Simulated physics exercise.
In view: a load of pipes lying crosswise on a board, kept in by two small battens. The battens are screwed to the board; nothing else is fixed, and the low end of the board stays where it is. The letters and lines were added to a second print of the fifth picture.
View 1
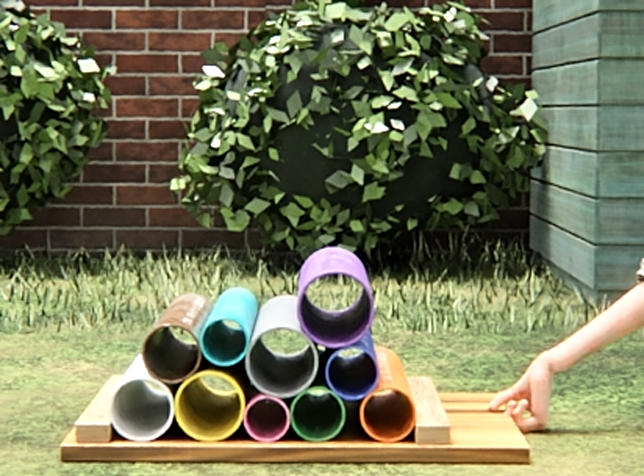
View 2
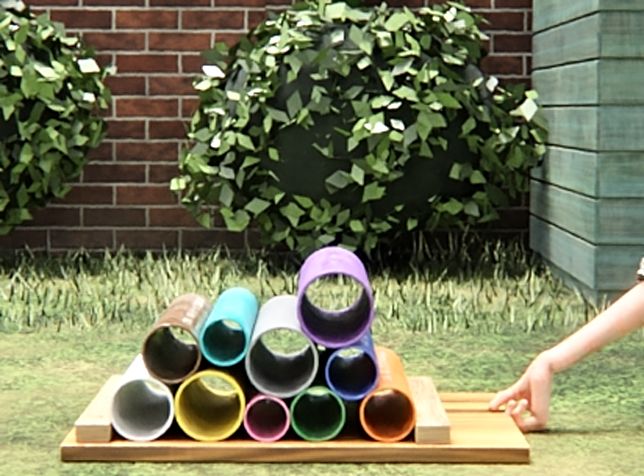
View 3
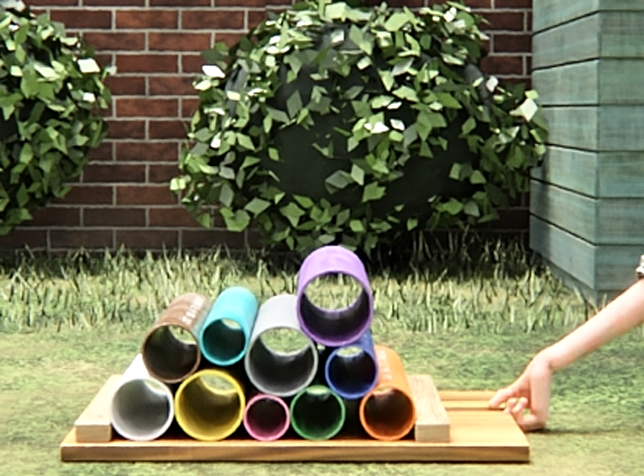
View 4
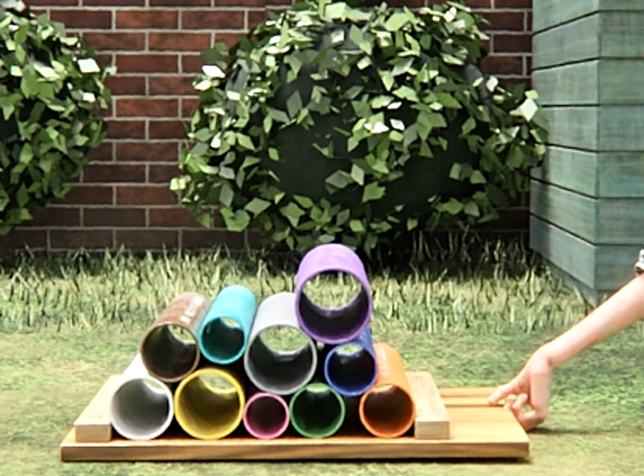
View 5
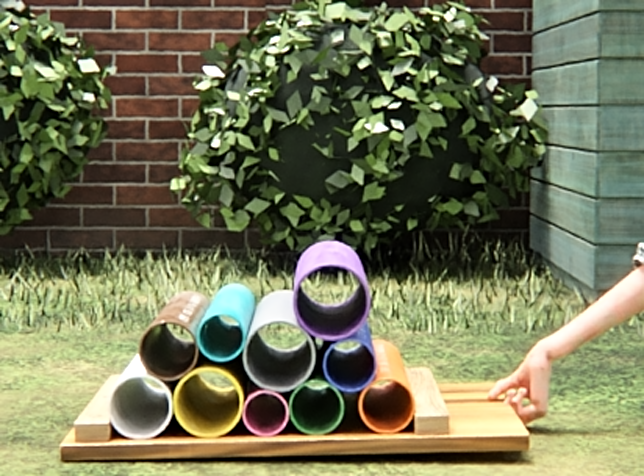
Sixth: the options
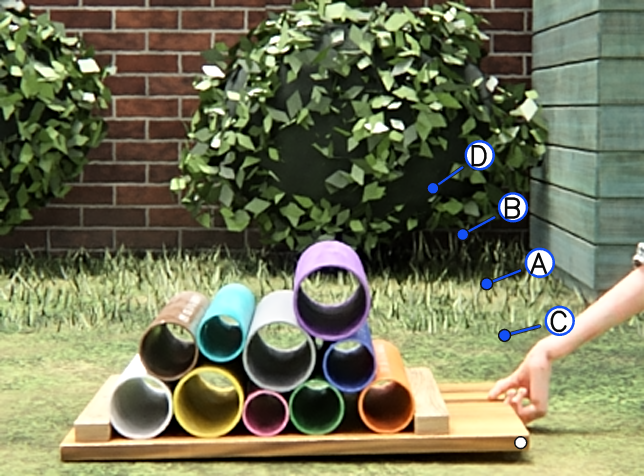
To begin with, colourful pipes lie stacked between two small battens on a wooden board on the grass, the purple one on top, while a hand grips the board's right end. The hand and forearm then rise very slightly, lifting that end a touch, and the pipes shift barely at all.
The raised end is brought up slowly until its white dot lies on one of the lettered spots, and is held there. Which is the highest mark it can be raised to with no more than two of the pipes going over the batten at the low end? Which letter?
The last mark within the limit is D.
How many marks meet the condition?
Four of them.
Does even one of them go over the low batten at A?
Yes.
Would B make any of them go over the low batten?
Yes, at B.
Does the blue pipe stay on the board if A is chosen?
Yes.
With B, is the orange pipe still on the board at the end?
Yes, with B.
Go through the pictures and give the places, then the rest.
The first frame shows green pipe (318, 414); orange pipe (389, 415); blue pipe (353, 372).
The second frame shows blue pipe (353, 372); grey pipe (282, 361).
The third frame shows board (297, 414); orange pipe (388, 413); purple pipe (335, 308).
The fourth frame shows board (297, 412); white pipe (141, 407); yellow pipe (209, 404).
The fifth frame shows board (297, 410); white pipe (140, 407); yellow pipe (208, 403).
On the marked copy, A at (487, 284); B at (462, 234); C at (504, 335); D at (433, 188); the white dot at (521, 443).
Taking D. A third of the way, board at 20°.
Two thirds of the way, board at 36°.
When it is over, board at 36°, two over the low batten (brown, turquoise).
As for the rest, A two over the low batten (brown, turquoise); B two over the low batten (brown, turquoise); C one over the low batten (brown).
